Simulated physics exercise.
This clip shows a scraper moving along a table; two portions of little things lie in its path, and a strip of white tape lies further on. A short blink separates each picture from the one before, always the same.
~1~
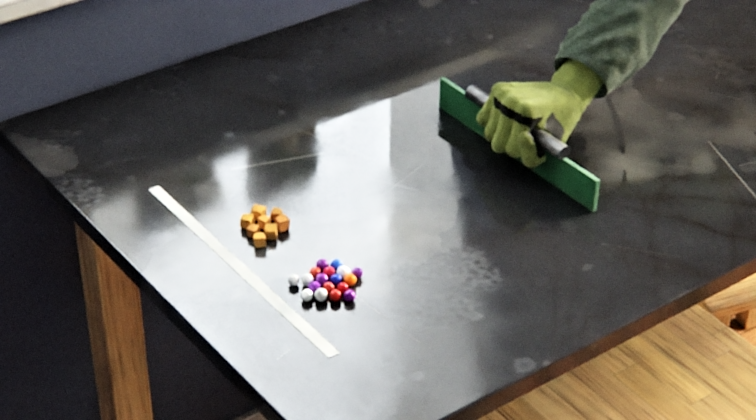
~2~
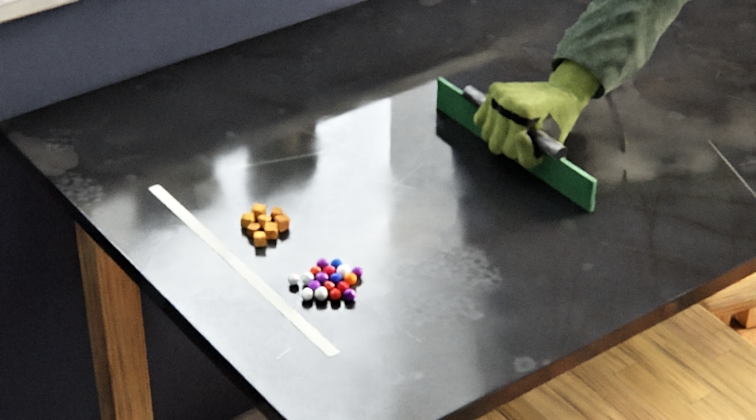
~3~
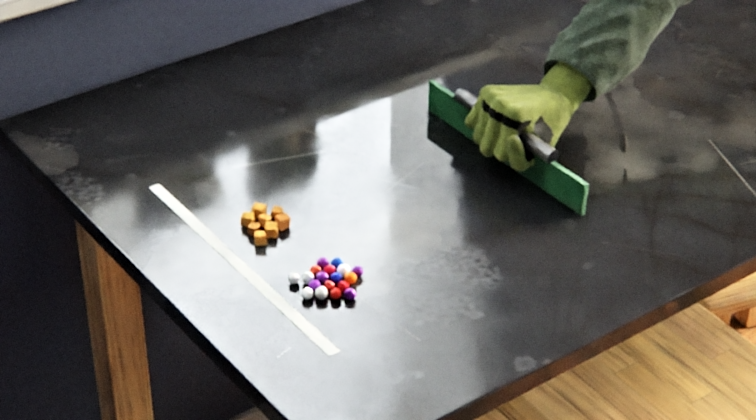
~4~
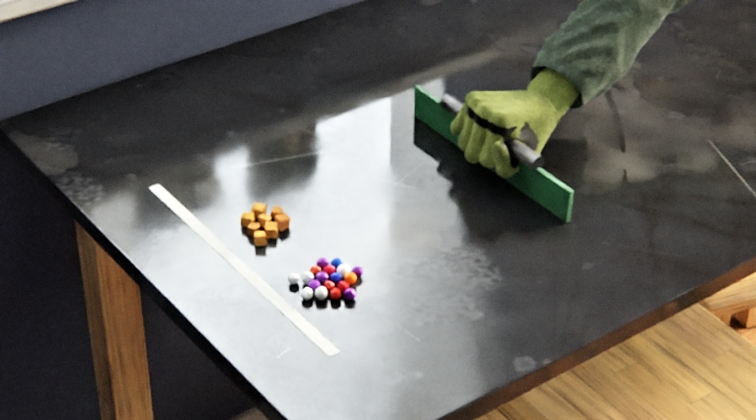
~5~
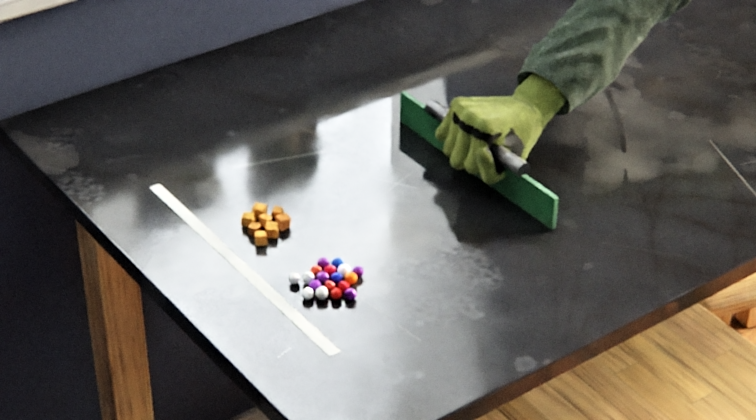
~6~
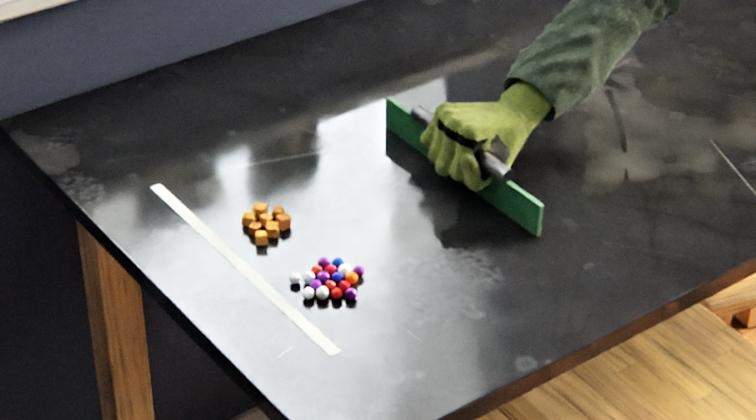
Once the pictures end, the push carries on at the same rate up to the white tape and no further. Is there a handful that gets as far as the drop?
Front handful - yes, some goes over; back handful - no, it stays on top.
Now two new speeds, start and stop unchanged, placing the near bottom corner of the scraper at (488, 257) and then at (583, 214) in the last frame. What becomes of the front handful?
First try, it spills some off; second try, it never goes over.
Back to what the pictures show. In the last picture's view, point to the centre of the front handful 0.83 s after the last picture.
I'd place its centre close to (256, 315).
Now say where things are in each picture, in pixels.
In the first picture, scraper at (584, 187), at rest; white tape at (162, 196), about a palm's width from the edge; edge at (168, 302); front handful at (336, 280), a few round plastic beads; back handful at (265, 222), a few croutons.
In the second picture, scraper at (581, 187); back handful at (265, 221).
In the third picture, scraper at (573, 190); front handful at (336, 278).
In the fourth picture, scraper at (558, 197); back handful at (265, 221).
In the fifth picture, scraper at (543, 204); front handful at (337, 278).
In the sixth picture, scraper at (528, 211); white tape at (164, 194); edge at (169, 299); front handful at (337, 278); back handful at (266, 220).
Then, 0.40 s after the last picture, scraper still moving, near (349, 193); front handful all on the table, its front near (308, 293); back handful all on the table, its front near (261, 238).
Then, 0.83 s after the last picture, scraper stopped at the white tape; front handful all on the table, its front near (216, 295); back handful all on the table, its front near (193, 259).
Then, 1.11 s after the last picture, scraper stopped at the white tape; front handful nearly all over the edge; back handful all on the table, its front near (178, 245).
At rest, scraper stopped at the white tape; front handful all over the edge; back handful all on the table, its front near (178, 245).
